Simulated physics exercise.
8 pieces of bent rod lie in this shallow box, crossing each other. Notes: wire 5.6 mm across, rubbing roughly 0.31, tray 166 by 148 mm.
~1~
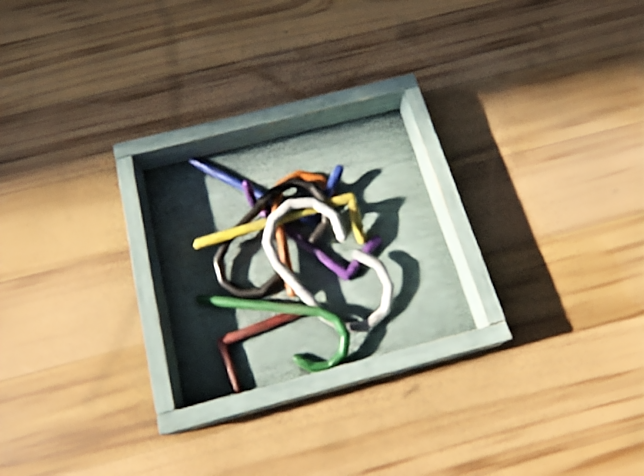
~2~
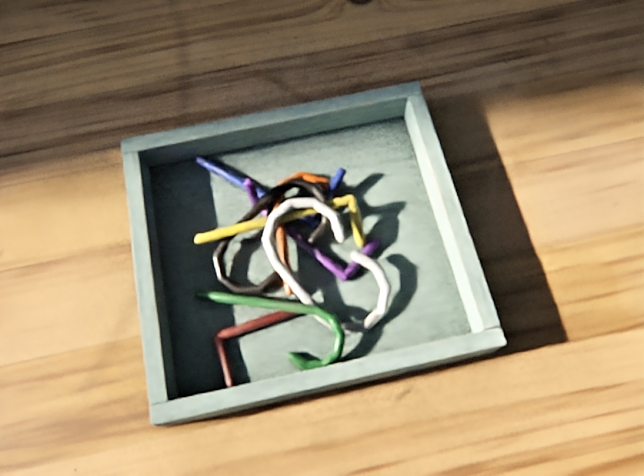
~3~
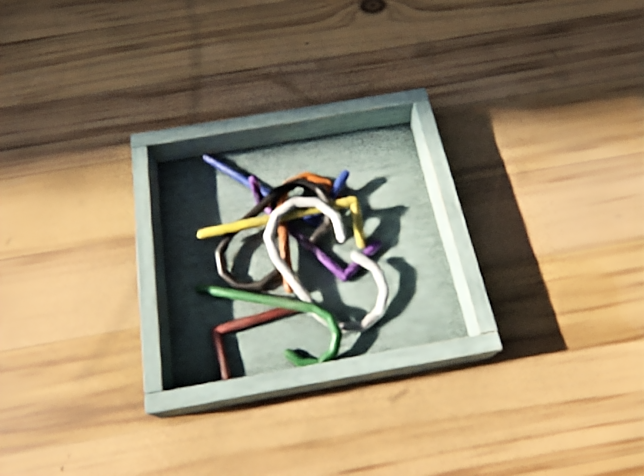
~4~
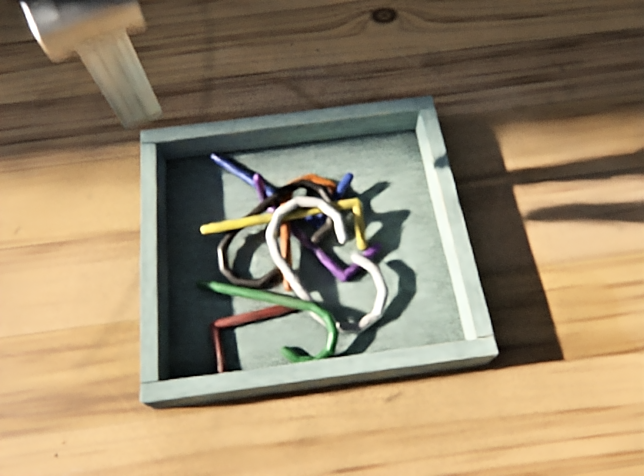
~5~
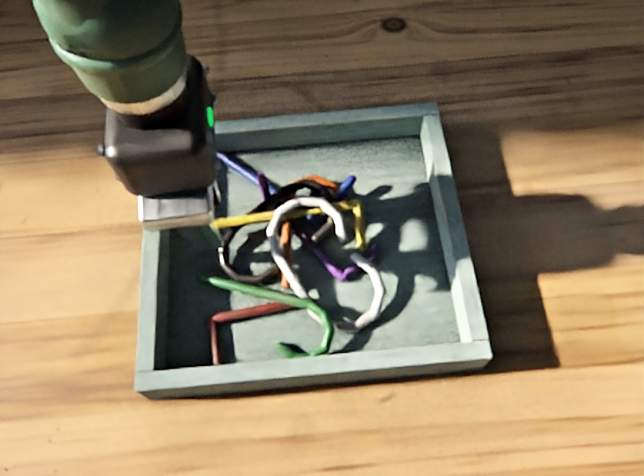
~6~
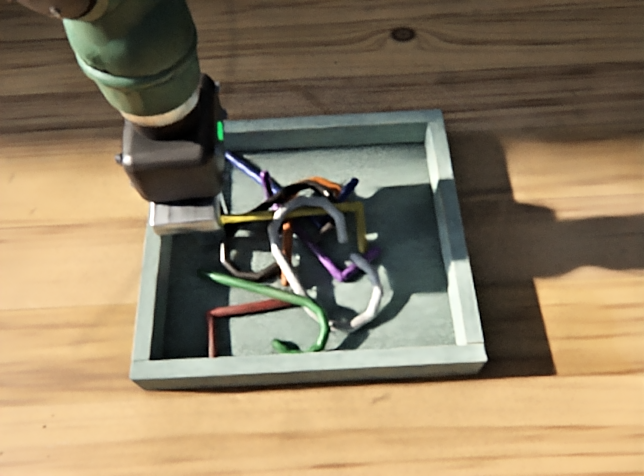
A robotic arm came in from the upper left, lowered over a shallow box of tangled, colorful bent rods, and closed its gripper on the left end of the yellow one.
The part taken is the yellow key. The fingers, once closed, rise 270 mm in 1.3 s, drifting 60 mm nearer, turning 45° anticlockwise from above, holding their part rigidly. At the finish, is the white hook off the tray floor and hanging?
No.
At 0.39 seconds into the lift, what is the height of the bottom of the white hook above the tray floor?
I'd say close to 0 mm.
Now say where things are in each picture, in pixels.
Fingers out of view, 225 mm above the grip; white hook from (342, 237) to (358, 254), passing over purple crank, over blue key, over orange hook; yellow key from (362, 240) to (199, 244), passing over blue key, under white hook, in the first frame.
Fingers out of view, 225 mm above the grip; yellow key from (361, 242) to (200, 239), passing over blue key, under white hook; blue key from (342, 172) to (200, 159), passing over orange hook, under black hook, under yellow key, in the second frame.
Fingers out of view, 210 mm above the grip; orange hook from (338, 201) to (289, 288), passing under blue key, under black hook, under white hook; red key from (226, 378) to (293, 308), passing under green hook, in the third frame.
Fingers (122, 75) 112 mm above the grip; purple crank from (378, 247) to (258, 178), passing under white hook; black hook from (278, 271) to (316, 239), passing over blue key, over orange hook, under white hook, in the fourth frame.
Fingers (203, 214) 14 mm above the grip; white hook from (343, 239) to (356, 257), passing over purple crank, over blue key, over orange hook; green hook from (281, 347) to (201, 278), passing over red key, over white hook, in the fifth frame.
Fingers (211, 222) closed on the yellow key; white hook from (343, 239) to (355, 258); yellow key from (363, 248) to (211, 221), in the sixth frame.
Then, 0.39 s into the lift, lowest point more than 20 mm over the tray floor, yellow key 58 mm.
Then, 0.71 s into the lift, lowest point more than 20 mm over the tray floor, yellow key 159 mm.
Then, 1.30 s into the lift, lowest point more than 20 mm over the tray floor, yellow key 273 mm.
End, hanging yellow key 273 mm; the other 7 are down.
